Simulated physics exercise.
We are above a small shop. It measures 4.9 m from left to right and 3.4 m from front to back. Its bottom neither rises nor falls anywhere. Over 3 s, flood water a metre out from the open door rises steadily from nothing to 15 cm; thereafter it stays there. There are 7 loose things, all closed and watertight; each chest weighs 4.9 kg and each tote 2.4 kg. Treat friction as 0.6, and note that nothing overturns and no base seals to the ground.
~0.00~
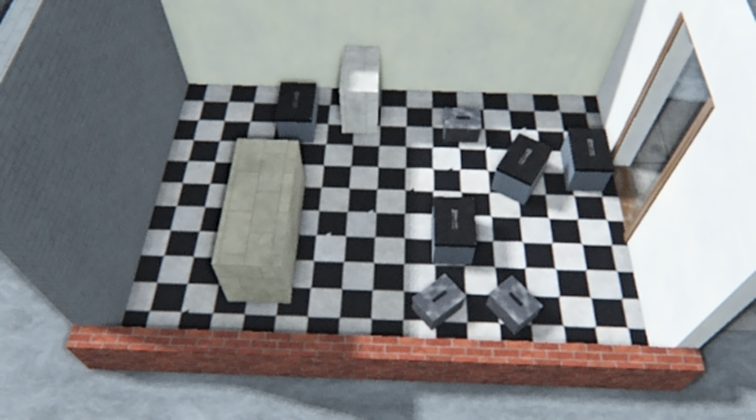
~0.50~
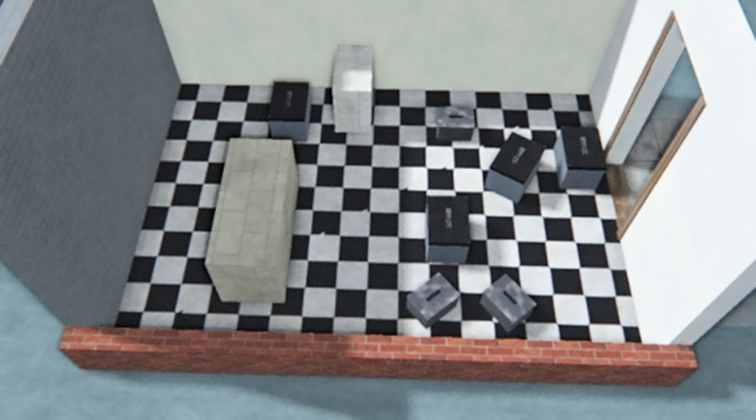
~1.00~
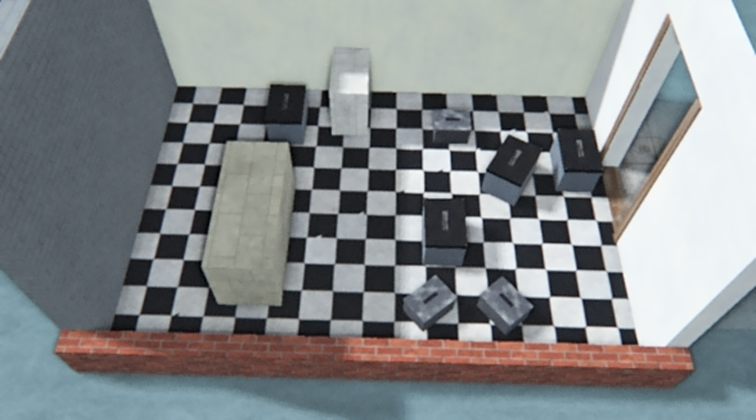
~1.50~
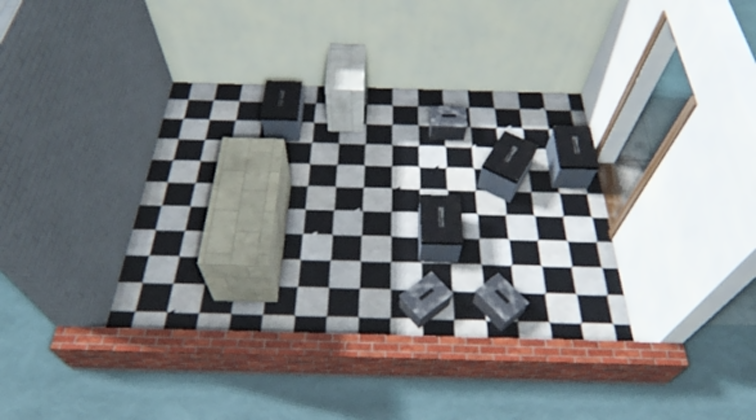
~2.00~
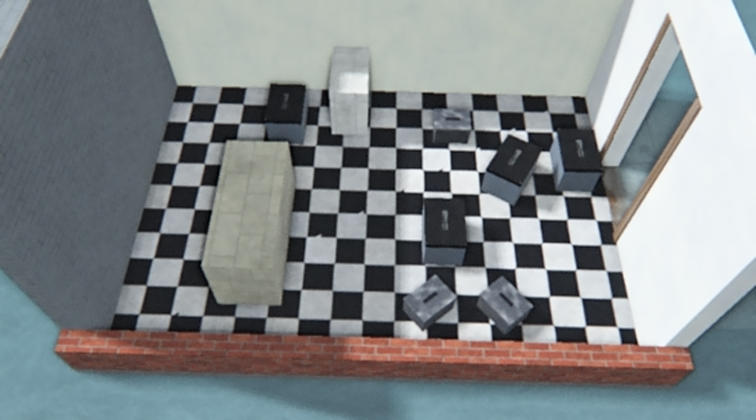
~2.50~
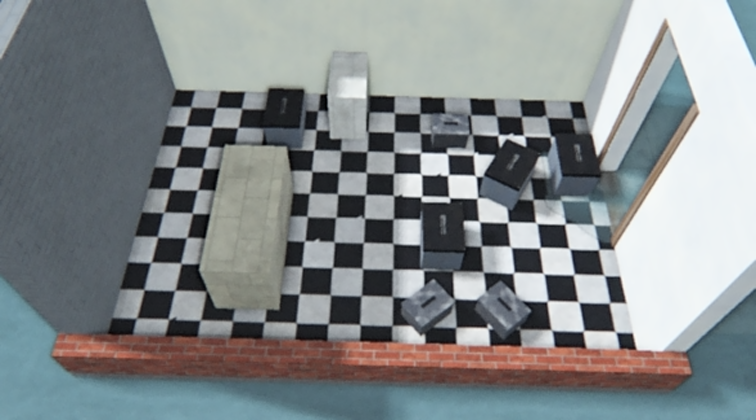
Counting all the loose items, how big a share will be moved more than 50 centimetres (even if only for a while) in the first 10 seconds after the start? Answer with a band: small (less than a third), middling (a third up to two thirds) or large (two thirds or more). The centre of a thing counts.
Large.
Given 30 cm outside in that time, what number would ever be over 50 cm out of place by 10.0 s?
With that change, 7 of them.
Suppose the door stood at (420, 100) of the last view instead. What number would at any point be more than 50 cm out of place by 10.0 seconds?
You'd get 5 in that case.
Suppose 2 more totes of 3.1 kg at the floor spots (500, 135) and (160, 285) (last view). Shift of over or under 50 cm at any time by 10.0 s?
In turn: Over, less.
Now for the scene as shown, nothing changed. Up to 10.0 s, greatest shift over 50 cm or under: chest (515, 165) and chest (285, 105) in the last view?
Well, the first goes farther, the second shorter.
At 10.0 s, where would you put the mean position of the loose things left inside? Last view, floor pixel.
(302, 210).
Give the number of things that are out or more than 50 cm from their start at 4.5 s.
By then the count is 2.
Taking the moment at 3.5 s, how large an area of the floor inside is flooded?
Close to 2.5 m2, I'd say.
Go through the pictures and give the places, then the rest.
The first frame shows a chest at (591, 148) rests on the ground; a chest at (525, 157) rests on the ground; water covers 0.0 m2; 0 of 7 have shifted.
The second frame shows a chest at (584, 146) rests on the ground; a chest at (518, 156) rests on the ground; 0.0 m2 under water; 0 of 7 have shifted.
The third frame shows a chest at (580, 149) rests on the ground; a chest at (515, 158), on the bottom; water covers 0.0 m2; 0 of 7 have shifted.
The fourth frame shows a chest at (576, 146) rests on the ground; a chest at (511, 155) rests on the ground; 0.0 m2 under water; 0 of 7 have shifted.
The fifth frame shows a chest at (580, 149) rests on the ground; a chest at (515, 158), on the bottom; water covers 0.0 m2; 0 of 7 have shifted.
The sixth frame shows a chest at (578, 153), on the bottom; a chest at (513, 163) rests on the ground; 0.3 m2 under water; 0 of 7 have shifted.
After 3.5 s 0 of 7 are over 50 cm from their spots; 0 afloat.
After 4.5 s 2 of 7 are over 50 cm from their spots; 0 afloat.
After 7.0 s 5 of 7 are over 50 cm from their spots; 6 afloat.
After 10.0 s 5 of 7 are over 50 cm from their spots, and 6 have been at some point; 6 afloat.
